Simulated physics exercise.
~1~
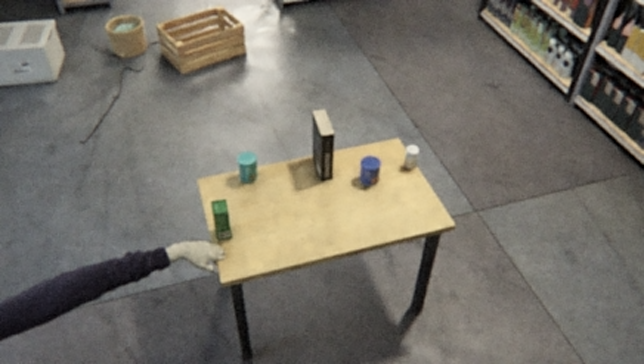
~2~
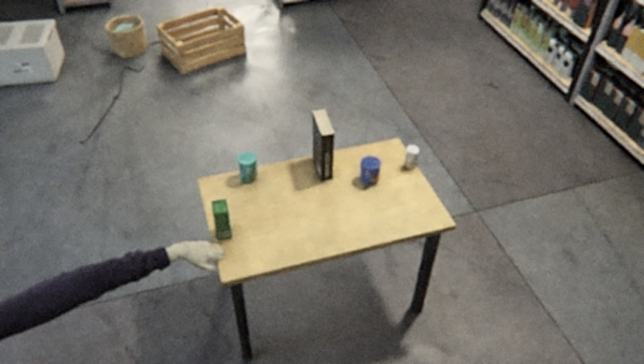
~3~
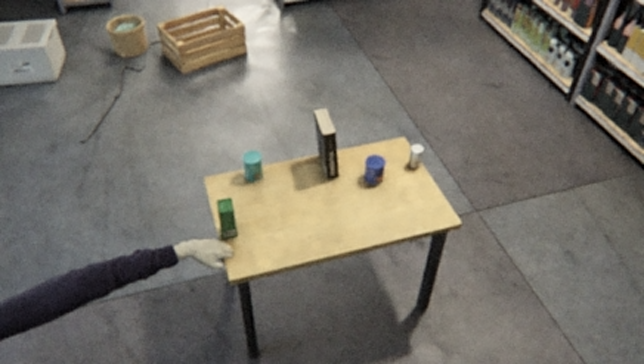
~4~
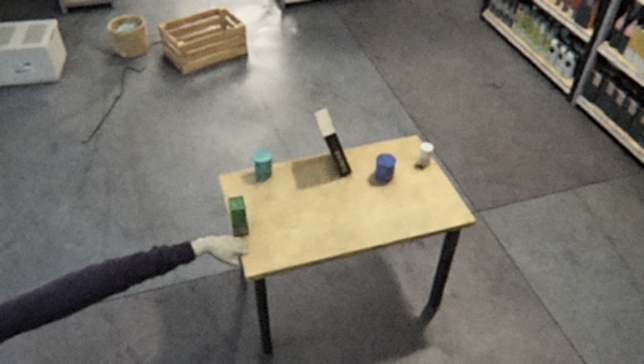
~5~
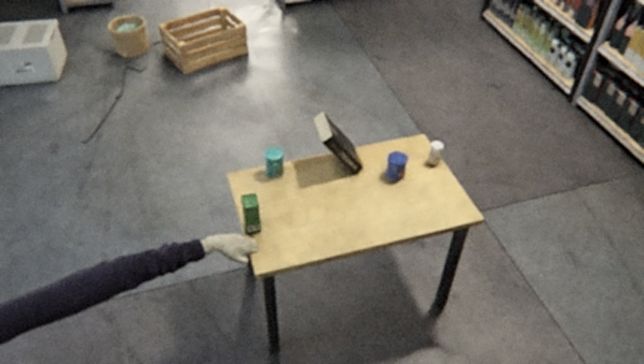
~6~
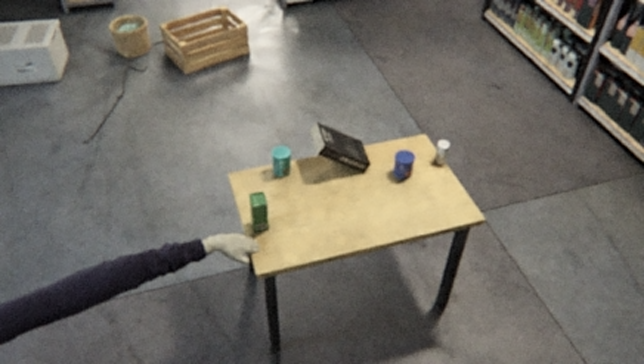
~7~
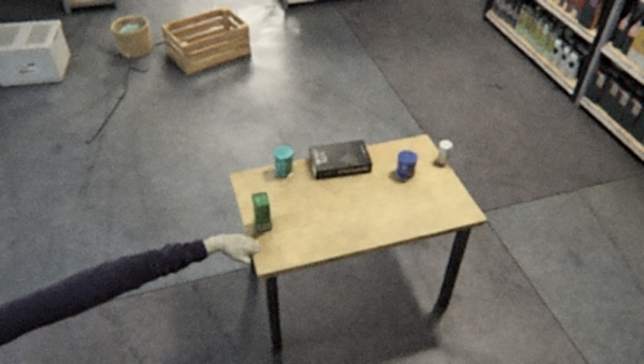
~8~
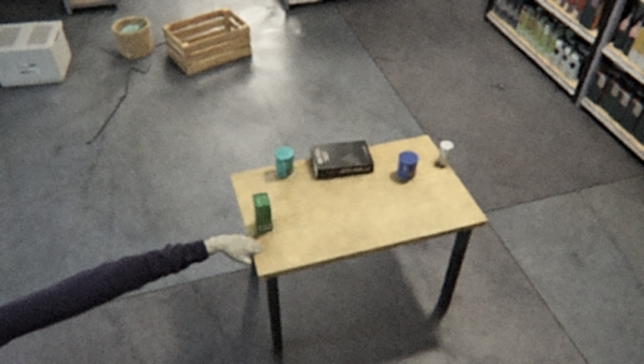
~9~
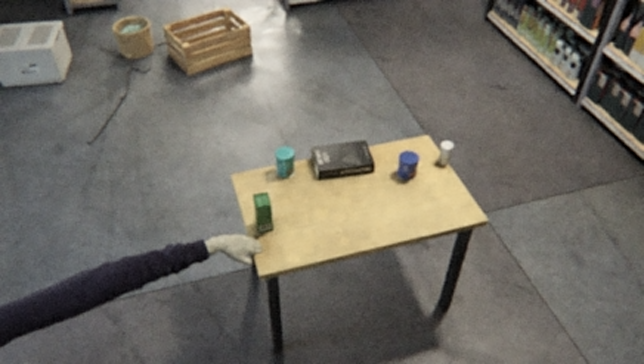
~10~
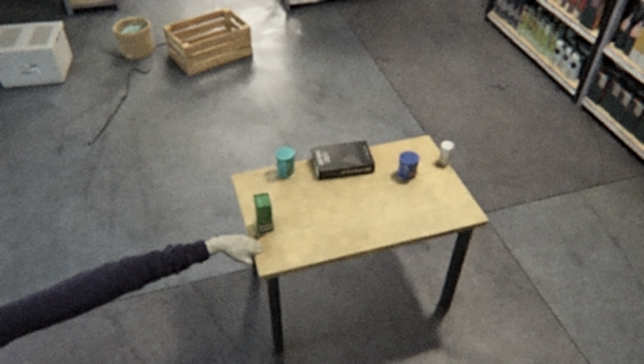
A dark-sleeved arm with a pale glove reaches in from the left and grips the near left corner of a light wooden table on a grey shop floor, seen from above. A green carton stands near the hand, with a turquoise tin, a tall black book, a blue tin and a small white shaker along the back. The hand drags the table a short way right, and the book tips leftward as the table moves. The table stops while the book falls flat between the tins. The other four items stay standing, and everything rests still.
